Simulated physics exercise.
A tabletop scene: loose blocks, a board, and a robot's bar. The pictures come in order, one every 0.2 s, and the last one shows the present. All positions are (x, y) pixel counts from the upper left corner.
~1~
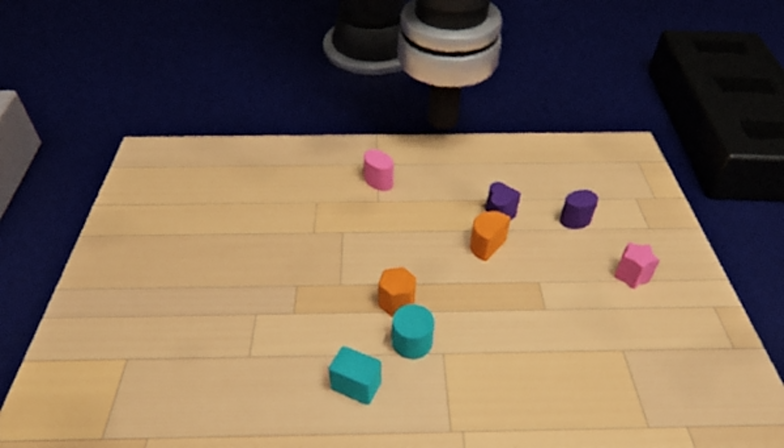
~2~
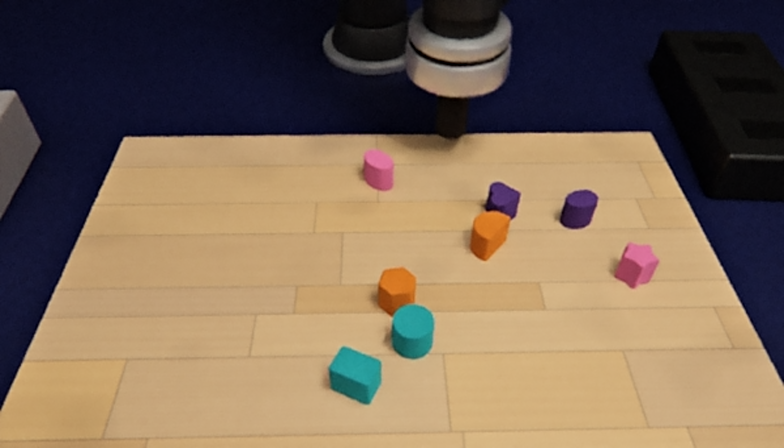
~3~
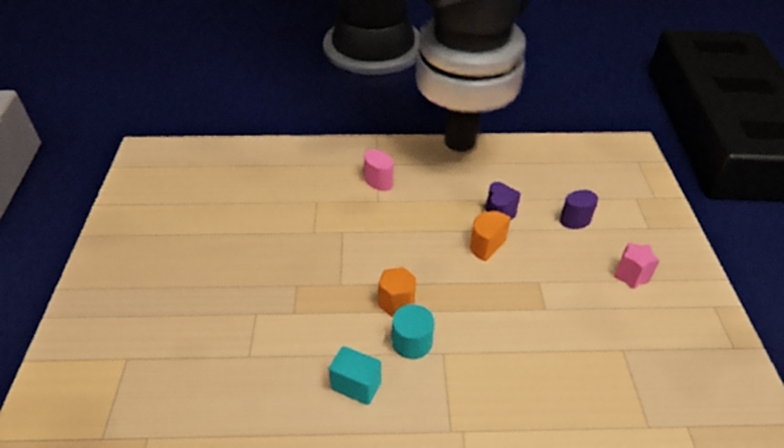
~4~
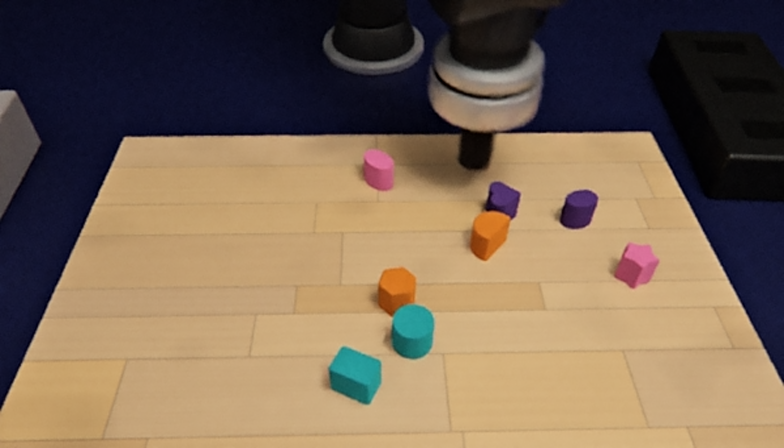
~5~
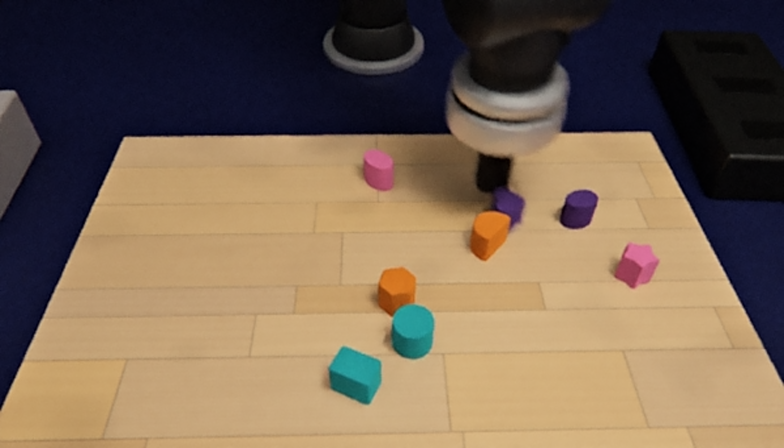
On a wooden tabletop scattered with small colored blocks, a robot's dark bar moved down and slightly right from the back edge, then nudged the purple heart a little beside the orange block.
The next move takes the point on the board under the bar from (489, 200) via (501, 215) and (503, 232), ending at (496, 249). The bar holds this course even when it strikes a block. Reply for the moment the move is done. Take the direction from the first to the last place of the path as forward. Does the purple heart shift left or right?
Its sideways move is to the left.
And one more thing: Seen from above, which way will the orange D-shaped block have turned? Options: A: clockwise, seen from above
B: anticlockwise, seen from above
That would be A.
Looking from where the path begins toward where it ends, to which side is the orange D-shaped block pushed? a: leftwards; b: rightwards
Option b.
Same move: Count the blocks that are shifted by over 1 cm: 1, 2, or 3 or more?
Put simply, two blocks are moved more than 1 cm.
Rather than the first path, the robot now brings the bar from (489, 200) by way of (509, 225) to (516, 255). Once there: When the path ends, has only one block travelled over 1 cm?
No, that is not what happens.
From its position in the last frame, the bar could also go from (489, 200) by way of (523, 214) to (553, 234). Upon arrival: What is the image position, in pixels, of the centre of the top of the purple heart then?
Most likely (539, 226).
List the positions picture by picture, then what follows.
The first picture shows lower end of the bar at (443, 120), tops of blocks, orange D-shaped block at (490, 222), purple heart at (503, 193), purple oval block at (583, 198).
The second picture shows bar at (450, 130), blocks as before.
The third picture shows bar at (461, 143), blocks as before.
The fourth picture shows bar at (474, 161), blocks as before.
The fifth picture shows bar at (492, 184), orange D-shaped block at (490, 222), purple heart at (508, 200), purple oval block at (583, 198).
What follows on the original path. Halfway along, bar at (507, 208); orange D-shaped block at (491, 227), turned 25° clockwise; purple heart at (529, 225), turned 15° anticlockwise.
At the end, bar at (500, 233); orange D-shaped block at (478, 245), turned 45° clockwise; purple heart at (533, 240), turned 80° anticlockwise; purple oval block not moved.
